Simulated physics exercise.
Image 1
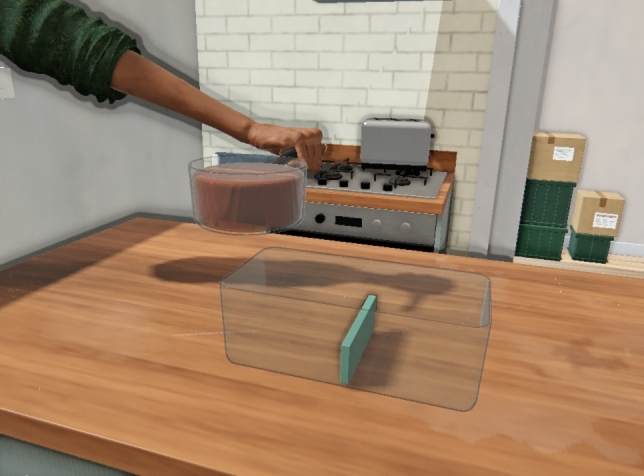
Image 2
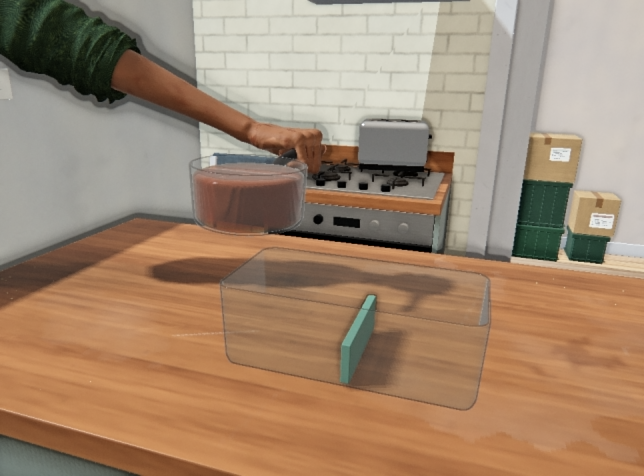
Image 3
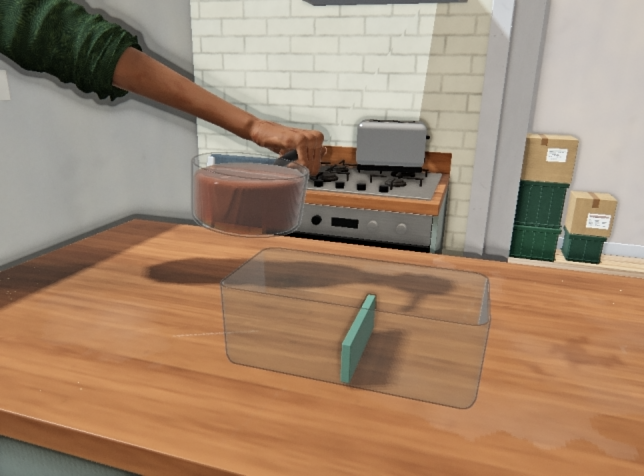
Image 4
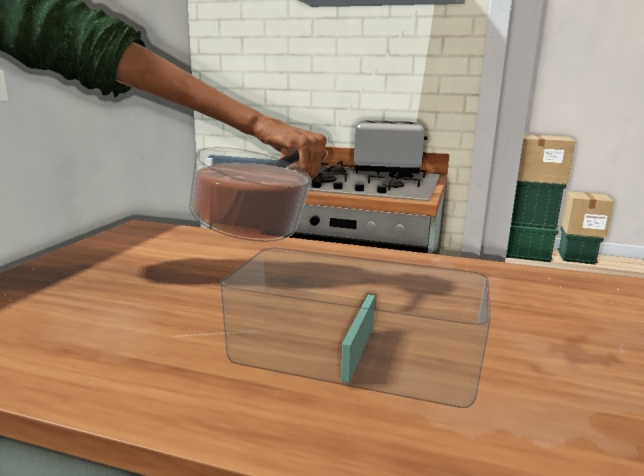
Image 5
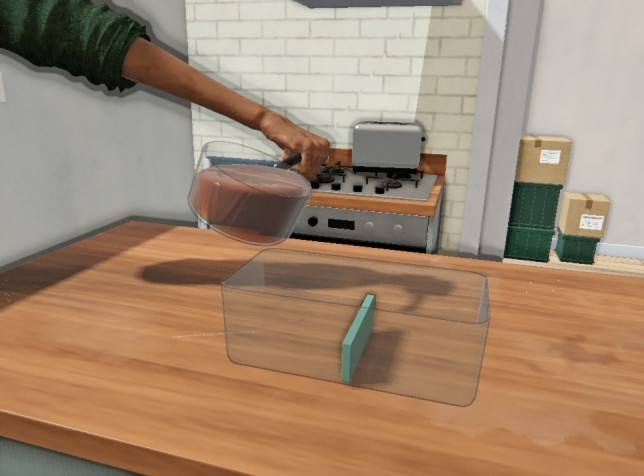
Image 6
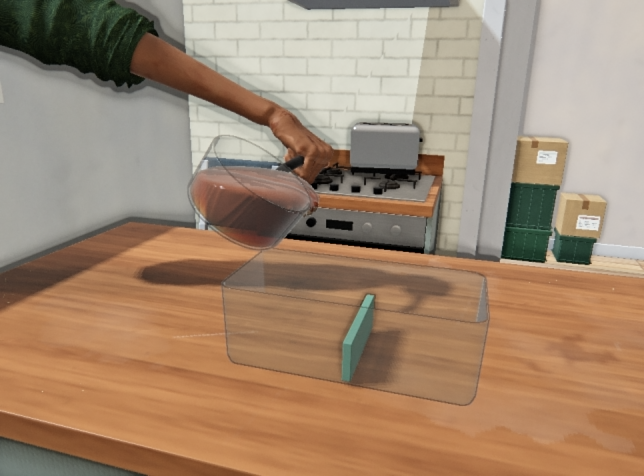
A hand steadily tilts a clear saucepan of reddish-brown tea rightward above a long, see-through basin.
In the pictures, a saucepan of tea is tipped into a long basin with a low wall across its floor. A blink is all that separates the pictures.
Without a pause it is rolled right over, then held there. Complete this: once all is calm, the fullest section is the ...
The fullest section is the left one.
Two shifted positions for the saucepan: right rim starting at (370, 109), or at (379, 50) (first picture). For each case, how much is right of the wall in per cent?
75 % and 75 %.
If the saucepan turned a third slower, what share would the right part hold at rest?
About 10 per cent.
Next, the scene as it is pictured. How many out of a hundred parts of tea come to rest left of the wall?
I'd put it at around 80 %.
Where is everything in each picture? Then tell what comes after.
It leans 0°; its right rim is at (302, 169); the tea meets the walls at (202, 168) and (302, 176); the long basin's rim runs from (244, 265) to (490, 301); the wall's top is at (361, 319), in the first picture.
It leans 2°; its right rim is at (303, 171); the tea meets the walls at (202, 168) and (303, 178), in the second picture.
It leans 7°; its right rim is at (305, 177); the tea meets the walls at (204, 167) and (304, 179), in the third picture.
It leans 14°; its right rim is at (307, 186); the tea meets the walls at (205, 168) and (307, 182), in the fourth picture.
It leans 24°; its right rim is at (308, 197); the tea meets the walls at (205, 169) and (308, 192); 2 per cent is over the edge, in the fifth picture.
It leans 36°; its right rim is at (306, 210); the tea meets the walls at (203, 170) and (298, 195); 7 per cent is over the edge, in the sixth picture.
A moment on, the tilt is 104° and 19 per cent is still to pour, 53 is left of the wall and 1 right of it.
Next, the tilt is 112° and 3 per cent is still to pour, 76 is left of the wall and 3 right of it.
Then the tilt is 112° and 0 per cent is still to pour, 83 is left of the wall and 8 right of it.
Later the tilt is 112° and 0 per cent is still to pour, 83 is left of the wall and 9 right of it.
At rest 82 per cent lies left of the wall, 9 right of it and 8 outside.
